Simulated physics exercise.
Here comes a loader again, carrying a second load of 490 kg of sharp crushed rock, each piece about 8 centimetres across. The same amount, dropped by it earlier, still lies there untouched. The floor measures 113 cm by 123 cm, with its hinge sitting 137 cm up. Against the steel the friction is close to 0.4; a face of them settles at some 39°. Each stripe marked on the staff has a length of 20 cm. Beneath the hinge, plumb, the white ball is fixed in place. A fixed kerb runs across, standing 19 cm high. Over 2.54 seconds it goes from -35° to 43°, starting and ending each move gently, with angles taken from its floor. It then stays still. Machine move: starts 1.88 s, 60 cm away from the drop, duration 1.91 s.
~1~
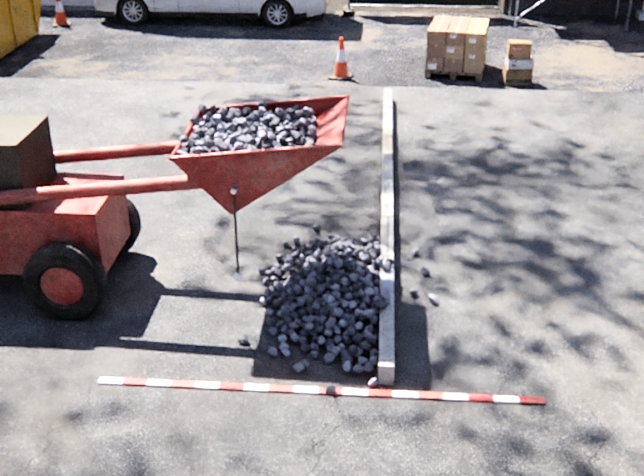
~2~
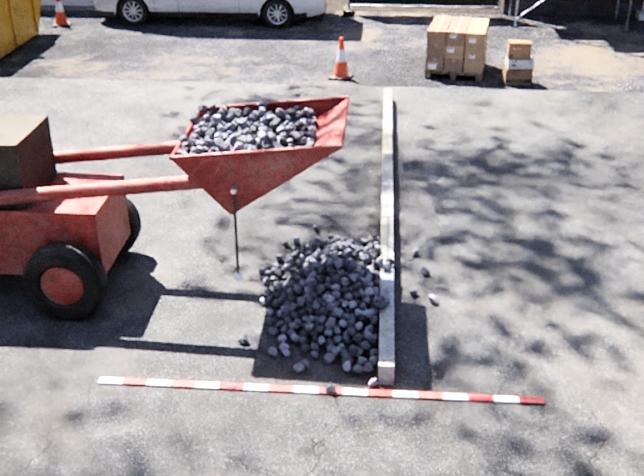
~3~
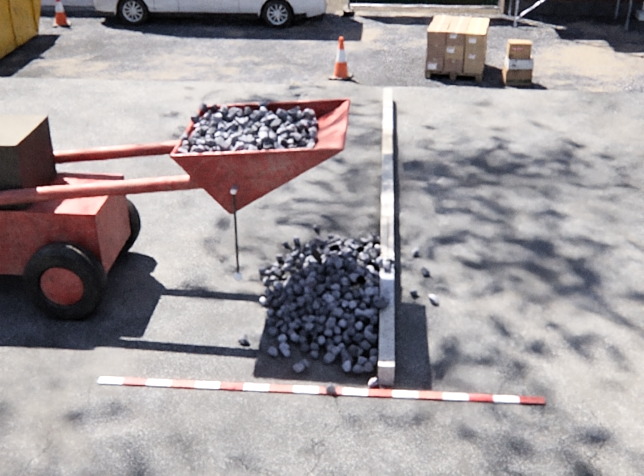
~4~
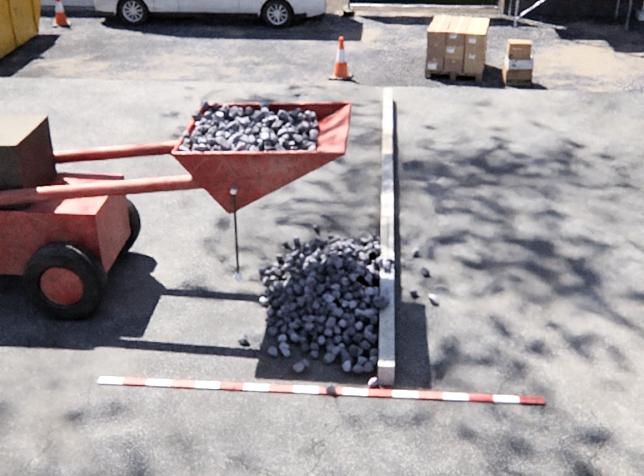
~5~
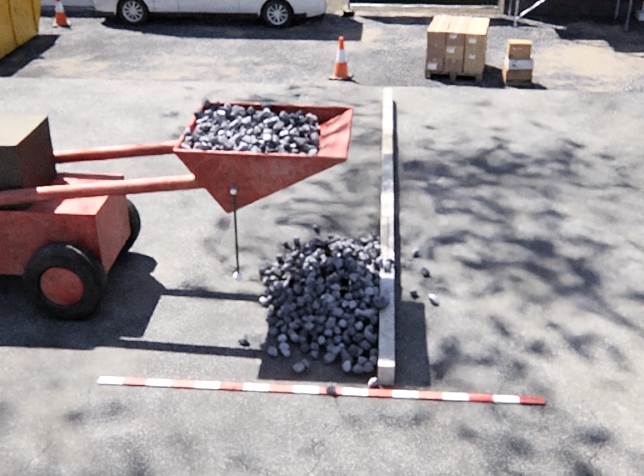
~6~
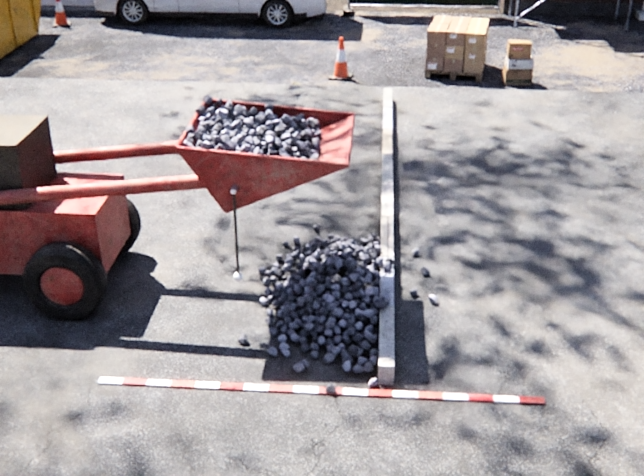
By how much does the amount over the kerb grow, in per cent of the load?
About 4 per cent.
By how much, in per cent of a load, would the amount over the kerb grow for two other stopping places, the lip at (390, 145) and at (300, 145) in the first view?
Around 40 percent, then around 0 percent.
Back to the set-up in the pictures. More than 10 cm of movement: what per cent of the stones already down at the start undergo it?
Around 5 in a hundred.
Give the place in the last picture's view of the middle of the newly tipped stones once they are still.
(323, 276).
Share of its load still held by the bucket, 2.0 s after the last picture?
10 % still inside.
Then, 1.3 s after the last picture the floor is at 31°; in per cent of one load, 100 in the bucket, 100 on this side of the kerb, 1 over the kerb; the foremost stones are at (405, 280).
Then, 2.0 s after the last picture the floor is at 43°; in per cent of one load, 12 in the bucket, 185 on this side of the kerb, 2 over the kerb; the foremost stones are at (423, 287).
Then, 3.6 s after the last picture the floor is at 43°; in per cent of one load, 0 in the bucket, 195 on this side of the kerb, 5 over the kerb; the foremost stones are at (443, 300).
Then, 6.4 s after the last picture the floor is at 43°; in per cent of one load, 0 in the bucket, 195 on this side of the kerb, 5 over the kerb; the foremost stones are at (443, 300). Net gain over the kerb, 4.
